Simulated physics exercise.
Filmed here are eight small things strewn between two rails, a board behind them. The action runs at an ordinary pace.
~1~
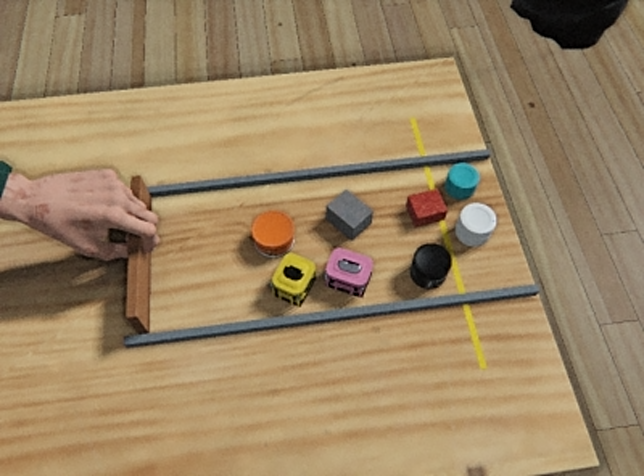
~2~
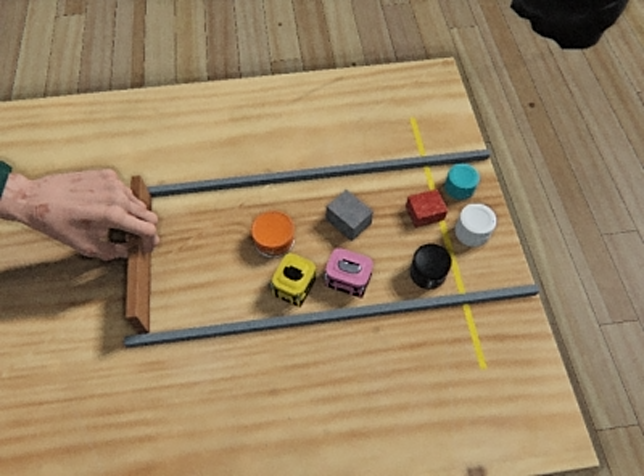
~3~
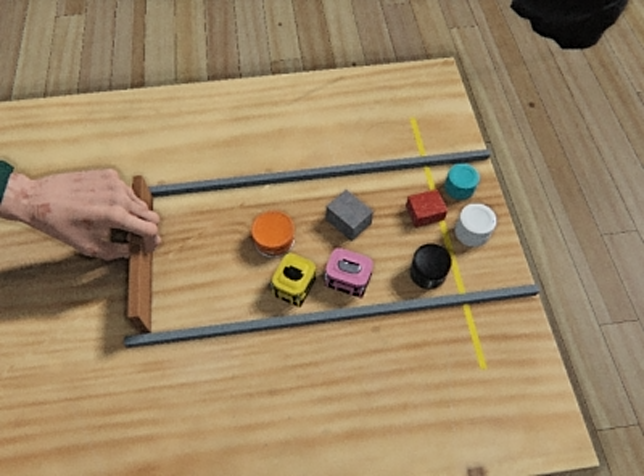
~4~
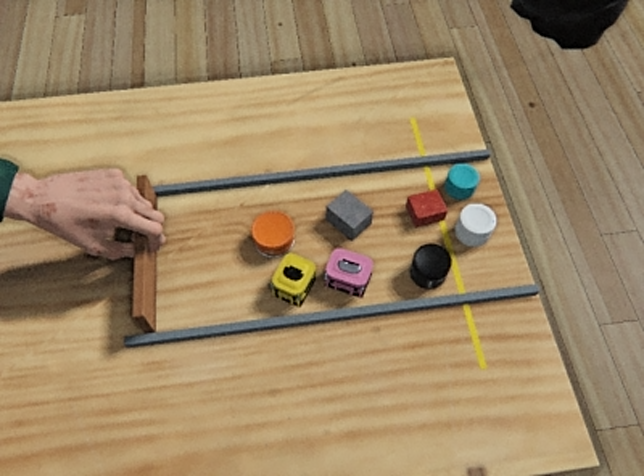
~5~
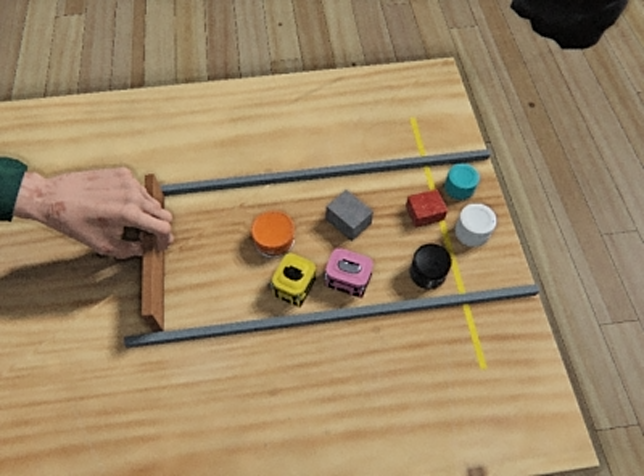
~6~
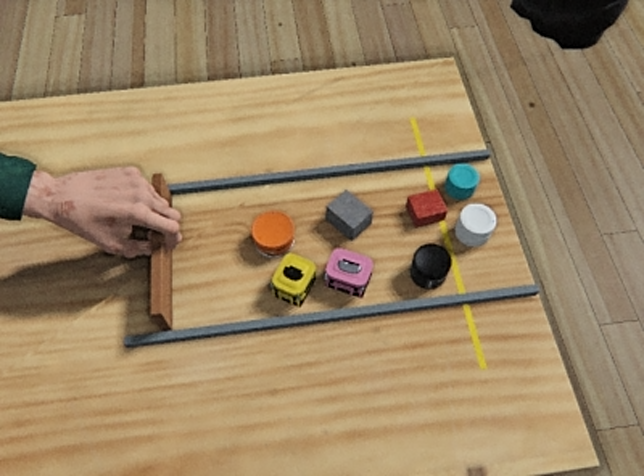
A hand rested on a wooden board between two rails, then slid it slightly to the right, while the eight small objects scattered ahead of it, including an orange one and a yellow one, stayed still.
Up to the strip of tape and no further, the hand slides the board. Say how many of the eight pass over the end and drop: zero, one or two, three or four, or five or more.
What falls is a single one or two.
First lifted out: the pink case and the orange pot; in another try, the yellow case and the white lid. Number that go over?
The first count is 0 and the second is 0.
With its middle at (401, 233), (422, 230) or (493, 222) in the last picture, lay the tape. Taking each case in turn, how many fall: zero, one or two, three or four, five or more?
The falls would be not one; not one; more than four.
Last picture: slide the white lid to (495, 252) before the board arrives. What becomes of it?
Then it goes over.
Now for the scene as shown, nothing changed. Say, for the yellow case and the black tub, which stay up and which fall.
Once it all settles, the yellow case is still there and the black tub goes down.
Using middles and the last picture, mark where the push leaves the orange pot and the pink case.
The orange pot stops around (463, 215); the pink case around (505, 247).
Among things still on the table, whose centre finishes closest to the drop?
White lid.
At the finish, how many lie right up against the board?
It's touching 3 at the end.
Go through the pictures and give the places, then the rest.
The first picture shows turquoise lid (462, 182); white lid (475, 225); red block (426, 208); board (140, 252); tape (444, 227).
The second picture shows white lid (475, 225); pink case (349, 273).
The third picture shows red block (426, 208); black tub (430, 267).
The fourth picture shows turquoise lid (462, 182); yellow case (294, 280).
The fifth picture shows white lid (475, 225); board (154, 251).
The sixth picture shows turquoise lid (462, 182); white lid (475, 225); red block (426, 208); board (162, 250); tape (444, 227).
Soon after, none off yet; turquoise lid at rest near (462, 182); white lid at rest near (475, 225); red block at rest near (426, 208).
In the end, the number that fall off is one or two; gone, black tub.
